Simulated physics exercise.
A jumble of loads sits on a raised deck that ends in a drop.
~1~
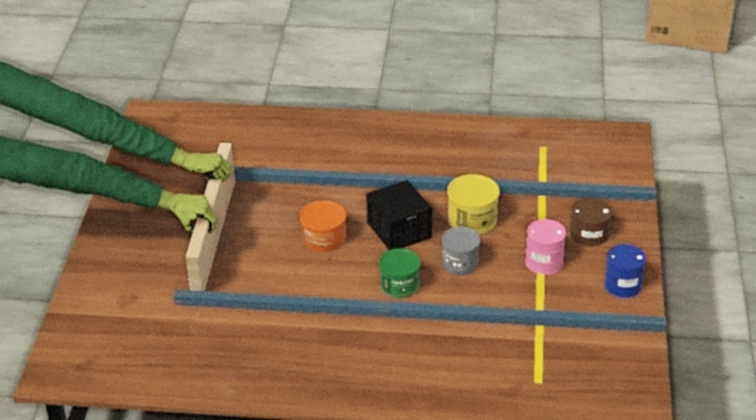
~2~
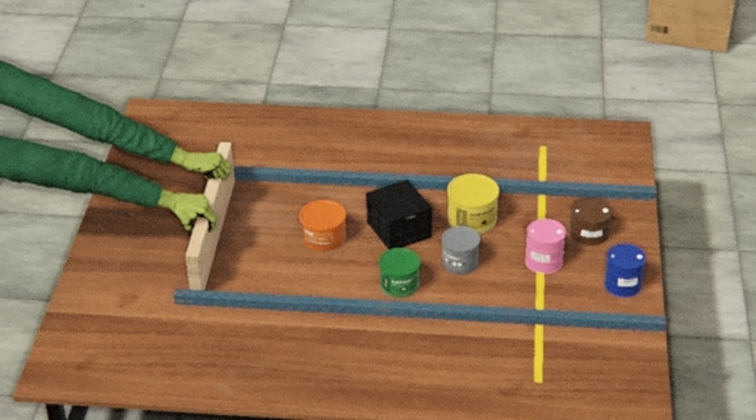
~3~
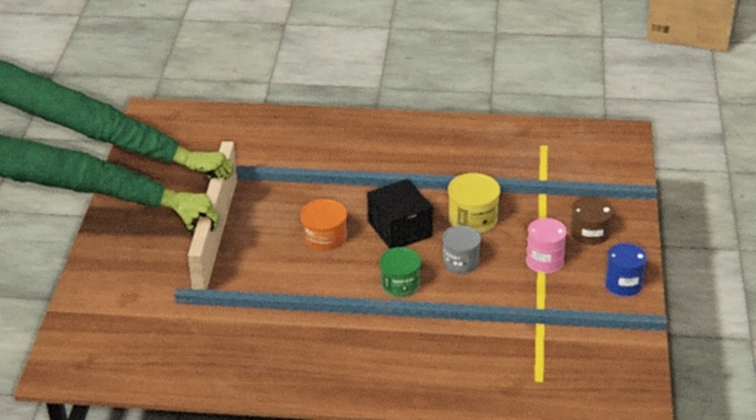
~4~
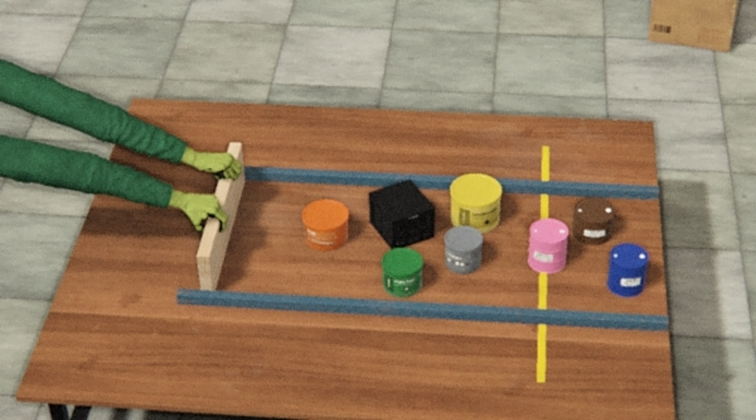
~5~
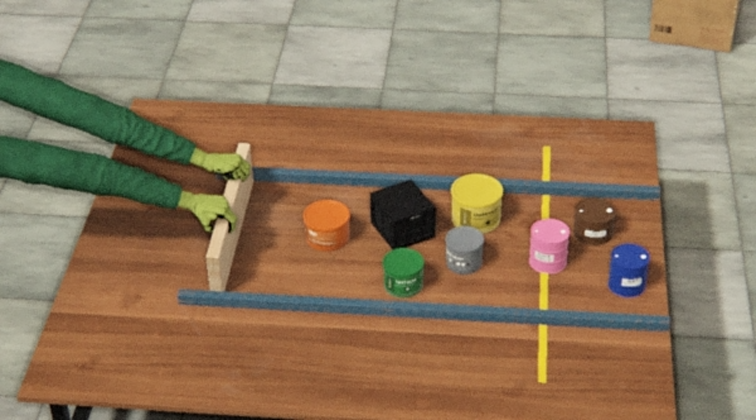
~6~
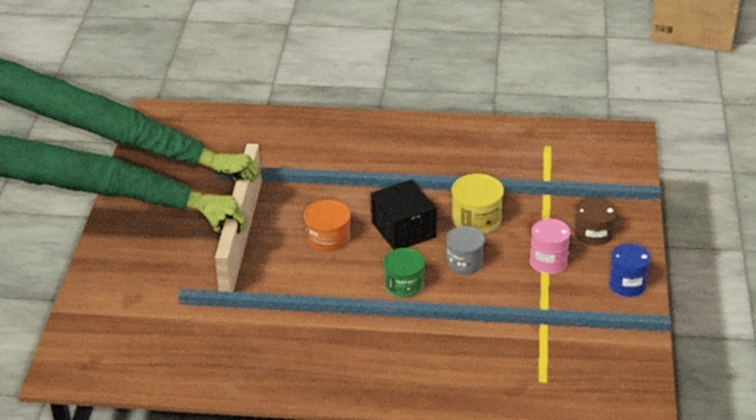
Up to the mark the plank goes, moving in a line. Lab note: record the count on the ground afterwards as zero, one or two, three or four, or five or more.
Count on ground: Zero.
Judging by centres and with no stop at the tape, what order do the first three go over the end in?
Blue canister, brown canister, pink canister.
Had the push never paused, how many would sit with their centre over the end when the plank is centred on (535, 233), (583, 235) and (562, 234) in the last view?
The counts are 0, 1 and 0, in that order.
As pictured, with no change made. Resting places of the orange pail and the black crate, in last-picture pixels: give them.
The orange pail at (569, 262), the black crate at (573, 228).
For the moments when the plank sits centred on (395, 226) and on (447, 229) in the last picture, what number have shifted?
The first count is 4, and then it's 5.
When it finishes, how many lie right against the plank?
I count 4 of them.
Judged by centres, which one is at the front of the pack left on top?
The blue canister finishes nearest.
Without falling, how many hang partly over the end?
In total, 0 of them.
A little later, none off yet; blue canister at rest near (629, 270); brown canister at rest near (595, 222); pink canister at rest near (550, 246).
Next, none off yet; blue canister at rest near (629, 270); brown canister at rest near (595, 222); pink canister shifted a little near (559, 248).
When it is over, the number that fall off is zero.
